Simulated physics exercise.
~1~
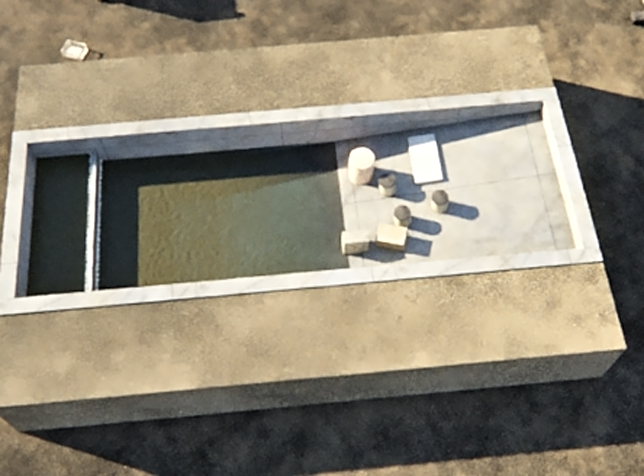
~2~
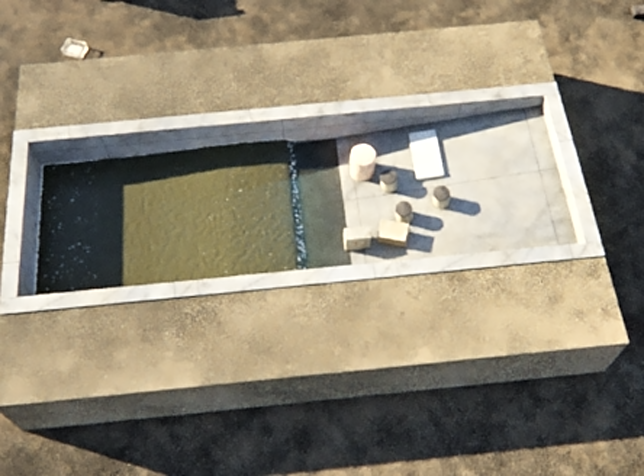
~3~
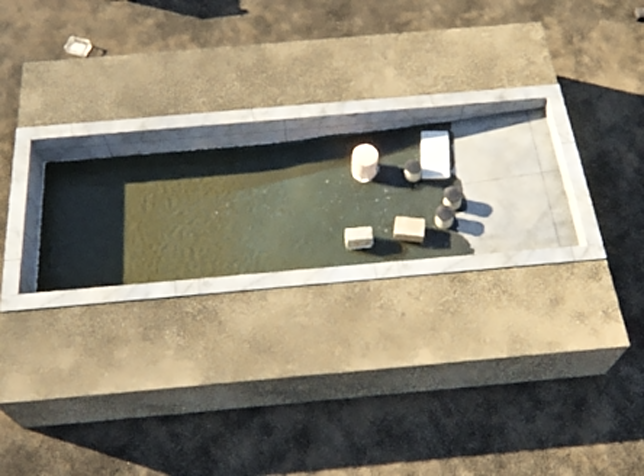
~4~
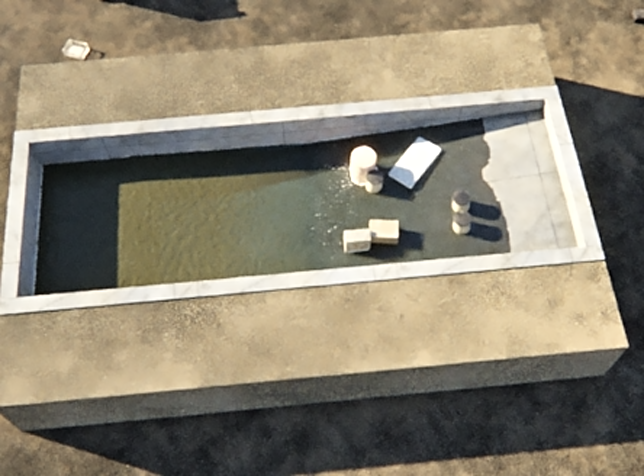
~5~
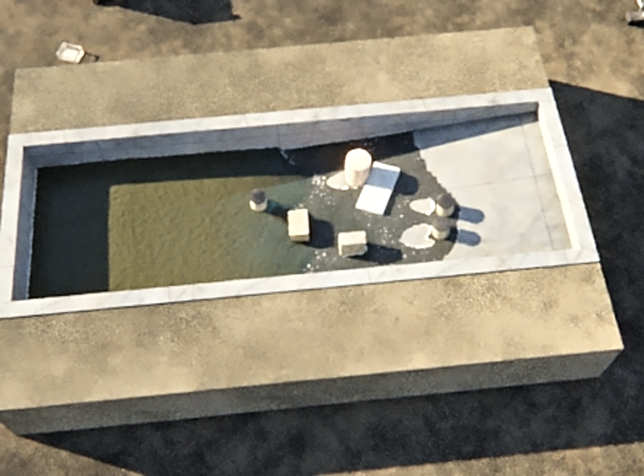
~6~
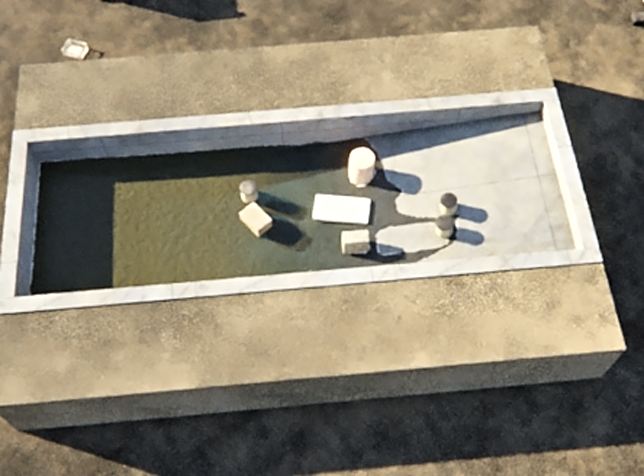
Dark, greenish water, held behind a thin gate at the left of a long pale-walled basin, breaks loose and rolls right in a foaming line toward blocks and short cylinders standing on dry floor. It sweeps in among them, nudging several to the right and climbing partway up the pale ramp. Then the water slides back, and a flat white slab turns as blocks drift left. One small cylinder travels farthest with a block close by. Finally the slab lies in the shallows near the middle, while two small cylinders stand on the exposed ramp.
